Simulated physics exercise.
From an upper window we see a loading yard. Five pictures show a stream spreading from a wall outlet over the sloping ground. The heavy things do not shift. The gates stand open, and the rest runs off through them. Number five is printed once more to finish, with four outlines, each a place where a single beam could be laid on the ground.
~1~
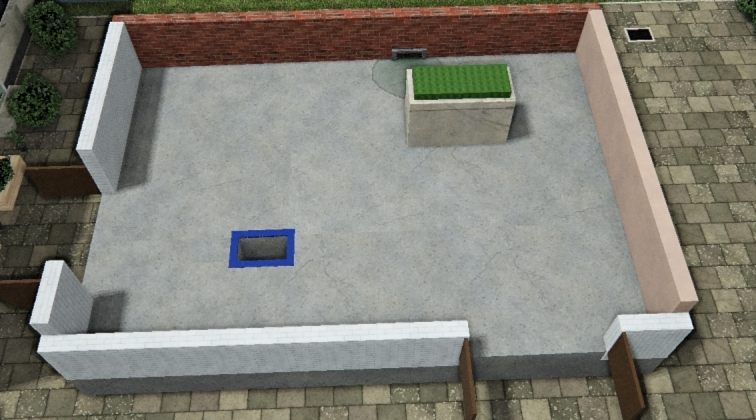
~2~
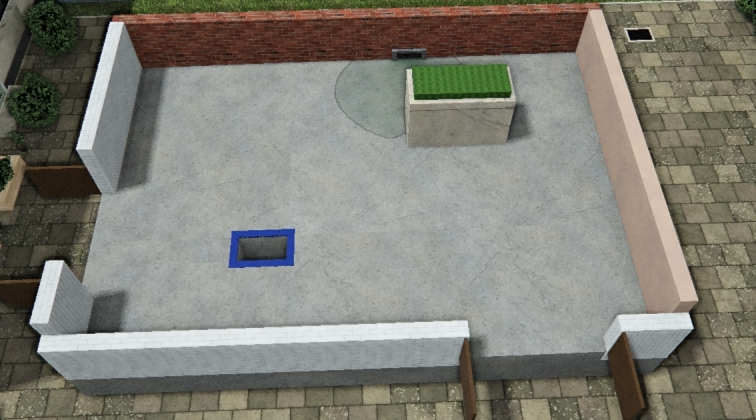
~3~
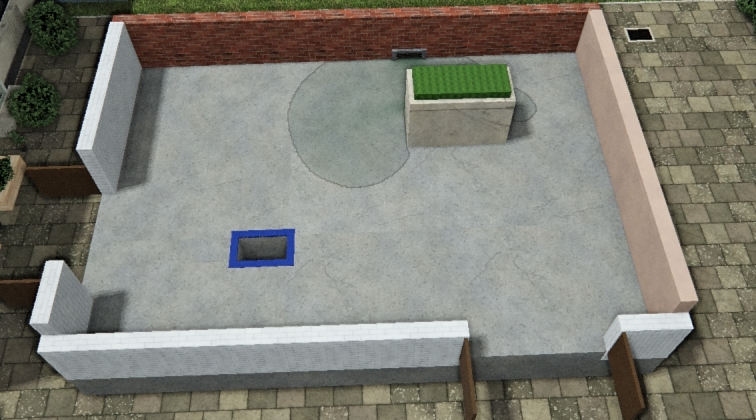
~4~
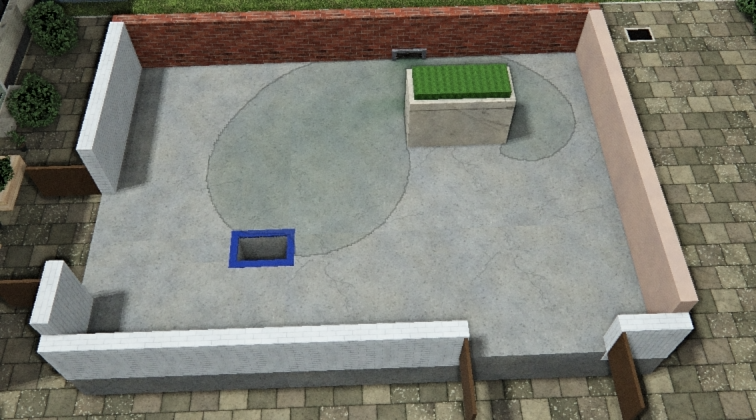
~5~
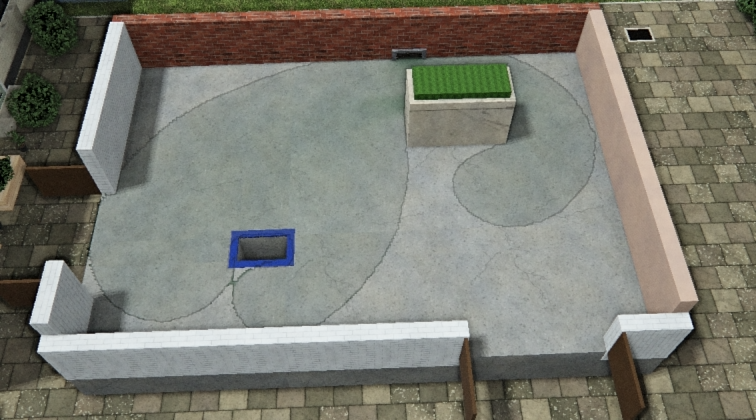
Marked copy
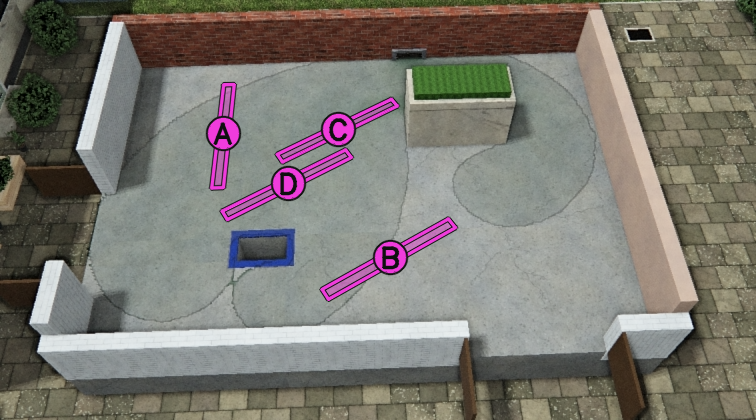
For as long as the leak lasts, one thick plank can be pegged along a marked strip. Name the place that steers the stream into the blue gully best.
Place A does it best.
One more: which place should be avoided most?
Place D.
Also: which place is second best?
It is B.
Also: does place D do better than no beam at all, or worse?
Place D is worse.
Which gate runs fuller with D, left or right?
The left gate.
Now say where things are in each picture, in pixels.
In the first picture, outfall at (409, 55); blue gully at (262, 248); open gate at (105, 244); open gate at (533, 340); 2 % of the ground under water, visible out to (375, 71); blue gully still dry.
In the second picture, 8 % of the ground under water, visible out to (385, 131); blue gully still dry.
In the third picture, 16 % of the ground under water, visible out to (356, 183); blue gully still dry.
In the fourth picture, 31 % of the ground under water, visible out to (224, 212); blue gully still dry.
In the fifth picture, 53 % of the ground under water, visible out to (103, 277); blue gully taking water.
In magenta, A from (217, 187) to (228, 84); B from (325, 294) to (451, 223); C from (279, 158) to (394, 102); D from (224, 215) to (348, 153).
With A, about 39 % of the stream goes into the blue gully, about 60 % out by the gates.
With B, about 24 % of the stream goes into the blue gully, about 74 % out by the gates.
With C, about 18 % of the stream goes into the blue gully, about 80 % out by the gates.
With D, about 12 % of the stream goes into the blue gully, about 86 % out by the gates.
